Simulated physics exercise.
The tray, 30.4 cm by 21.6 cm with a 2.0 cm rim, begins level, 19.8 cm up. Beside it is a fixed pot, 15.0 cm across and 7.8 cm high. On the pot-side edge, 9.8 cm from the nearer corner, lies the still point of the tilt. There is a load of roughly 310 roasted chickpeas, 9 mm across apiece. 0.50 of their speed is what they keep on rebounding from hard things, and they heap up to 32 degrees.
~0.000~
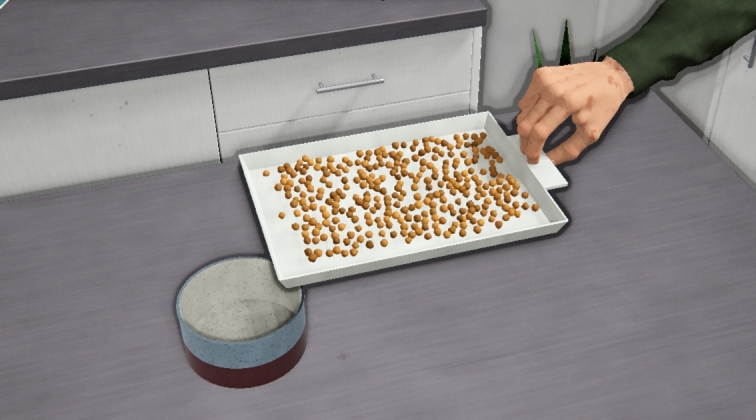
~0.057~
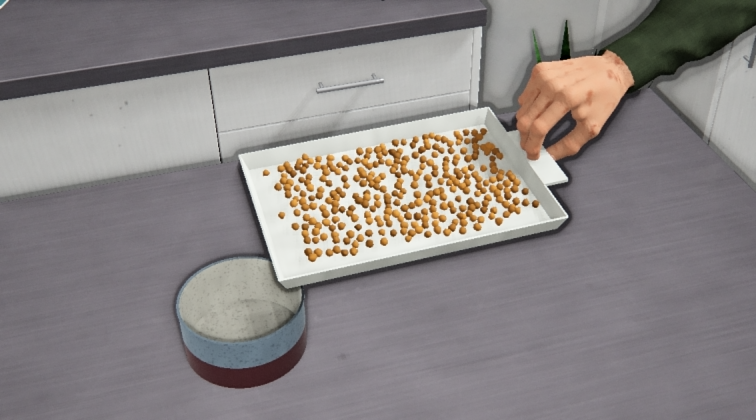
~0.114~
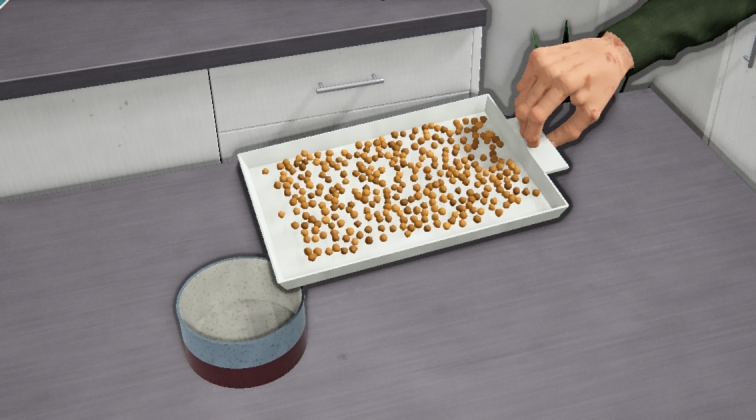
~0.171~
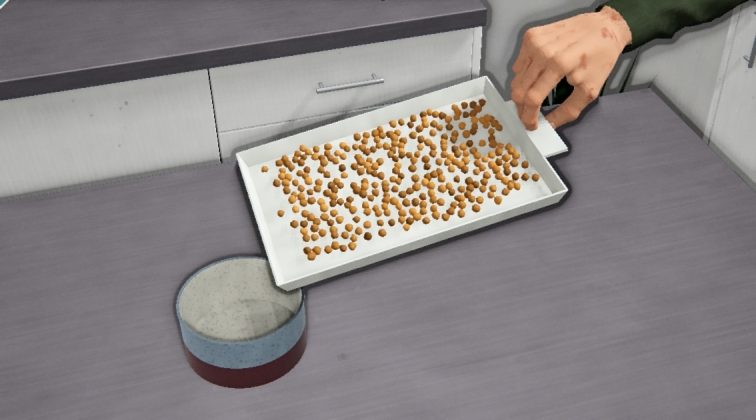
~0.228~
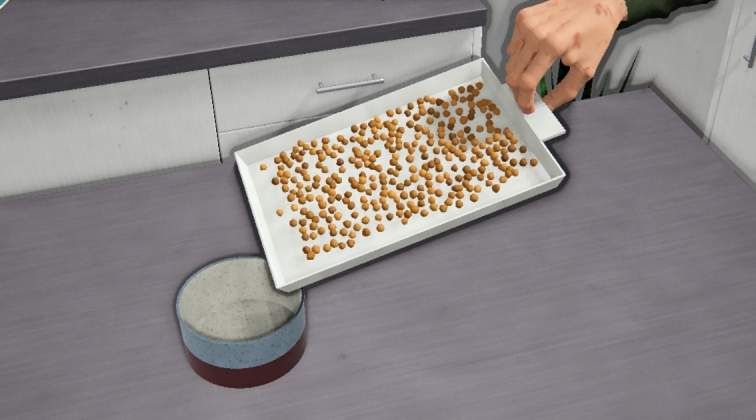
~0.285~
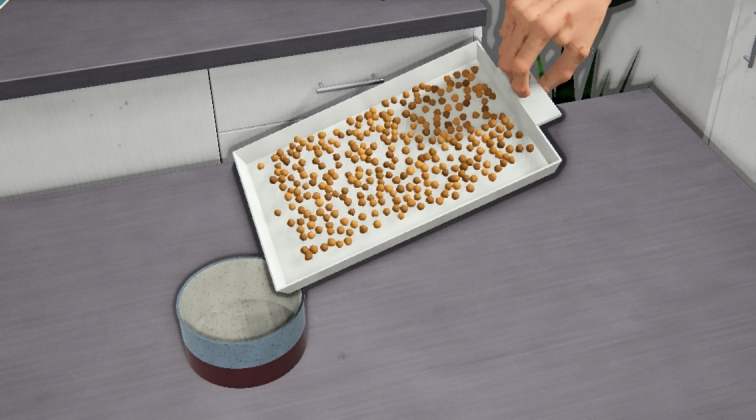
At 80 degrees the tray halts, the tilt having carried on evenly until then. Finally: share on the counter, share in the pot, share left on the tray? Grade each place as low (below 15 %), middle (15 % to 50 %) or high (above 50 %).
Counter - high; pot - middle; tray - low.
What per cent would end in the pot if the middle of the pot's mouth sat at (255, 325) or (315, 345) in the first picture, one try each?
Roughly 60 and 30 percent.
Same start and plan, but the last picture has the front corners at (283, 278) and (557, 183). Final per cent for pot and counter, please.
In the pot: 35 per cent; on the counter: 65 per cent.
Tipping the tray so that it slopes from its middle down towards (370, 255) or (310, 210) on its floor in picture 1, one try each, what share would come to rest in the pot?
Near 0 and 60 percent, in that order.
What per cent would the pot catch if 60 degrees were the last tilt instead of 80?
Estimated share: About 10 %.
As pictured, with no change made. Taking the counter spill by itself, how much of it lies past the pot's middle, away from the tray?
I reckon around 70 per cent.
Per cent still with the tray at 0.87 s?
About 70% of the load.
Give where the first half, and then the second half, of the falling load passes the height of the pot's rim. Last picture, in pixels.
At about (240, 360), then at (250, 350).
After 0.64 s, tilt 49 degrees; the tray holds 100 %, the pot 0 %.
After 0.87 s, tilt 68 degrees; the tray holds 70 %, the pot 0 %.
After 1.22 s, tilt 80 degrees; the tray holds 30 %, the pot 20 %.
At rest (2.4 s), counter 65 %, pot 35 %, tray 0 %.
